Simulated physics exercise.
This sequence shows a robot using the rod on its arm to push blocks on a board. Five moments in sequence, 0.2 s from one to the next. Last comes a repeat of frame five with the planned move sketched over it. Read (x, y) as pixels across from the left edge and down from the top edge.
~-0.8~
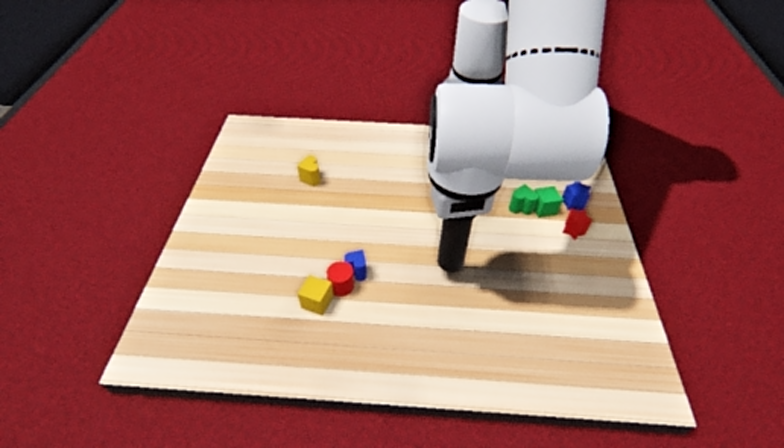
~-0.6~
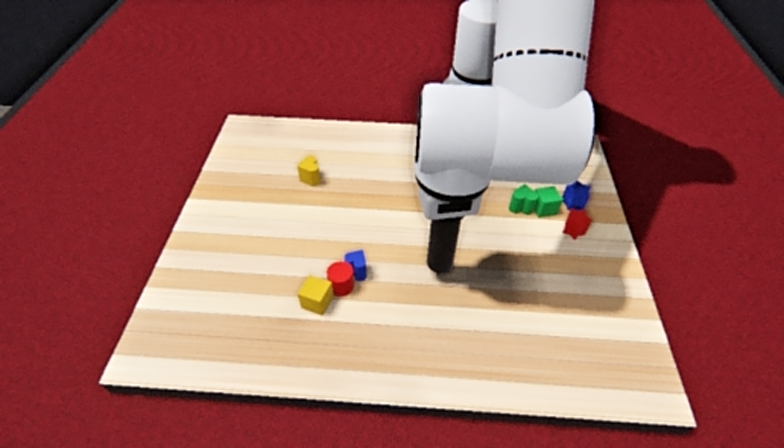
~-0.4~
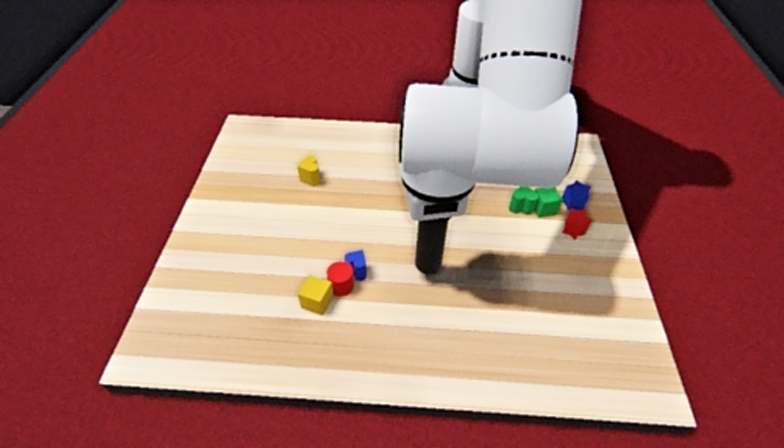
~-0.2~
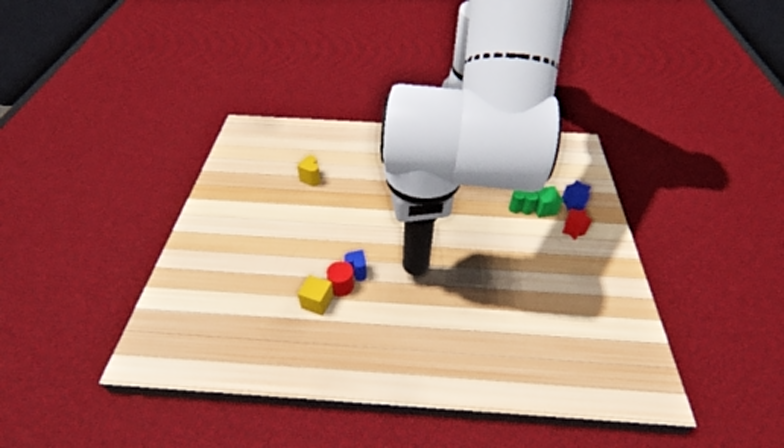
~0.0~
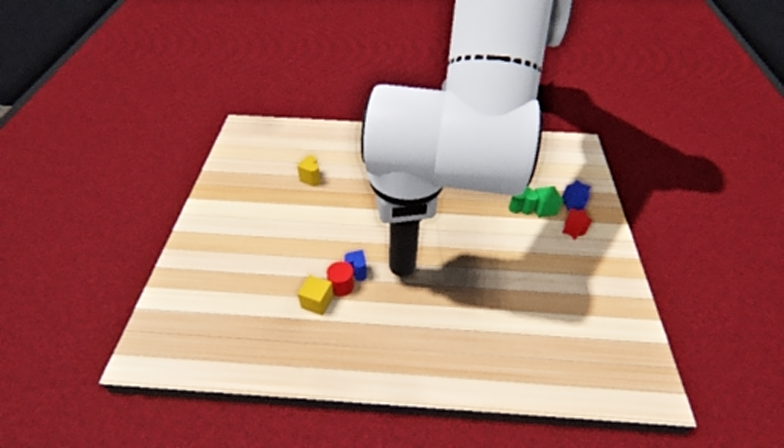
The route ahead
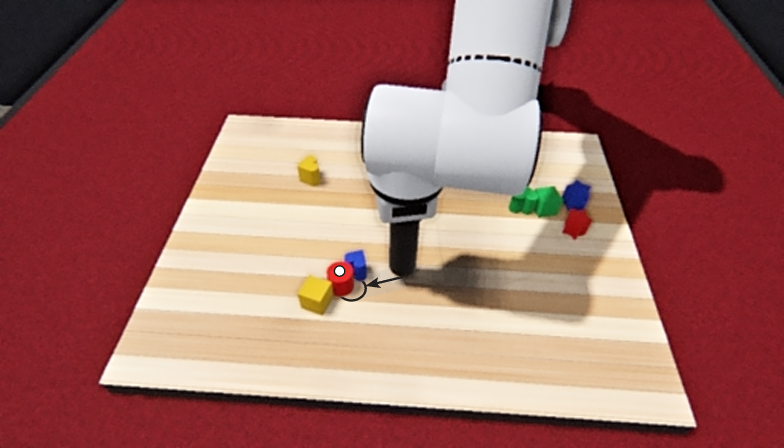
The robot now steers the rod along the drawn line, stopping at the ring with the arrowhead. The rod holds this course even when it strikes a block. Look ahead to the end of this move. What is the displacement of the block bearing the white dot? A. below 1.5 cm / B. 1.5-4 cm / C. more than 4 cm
The correct letter is B.
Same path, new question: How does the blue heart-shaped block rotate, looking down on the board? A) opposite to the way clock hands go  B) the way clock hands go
The correct letter is B.
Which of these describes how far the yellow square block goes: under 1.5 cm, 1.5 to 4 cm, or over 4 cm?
It moves less than 1.5 cm.
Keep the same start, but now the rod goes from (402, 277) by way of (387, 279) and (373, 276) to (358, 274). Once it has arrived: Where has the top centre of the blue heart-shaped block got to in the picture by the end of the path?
Around pixel (338, 250).
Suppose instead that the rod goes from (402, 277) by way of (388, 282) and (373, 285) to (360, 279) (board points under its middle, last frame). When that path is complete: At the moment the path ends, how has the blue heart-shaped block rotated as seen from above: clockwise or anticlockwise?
My prediction: CW.
Drawn move, in a line from (402, 277) to (352, 289); the dot is on the red circle.
On the path given first. Halfway along, rod (376, 272); nothing pushed yet.
At the end, rod (351, 278); yellow square block (310, 290); red circle (324, 271); blue heart-shaped block (344, 255), turned 60° clockwise.
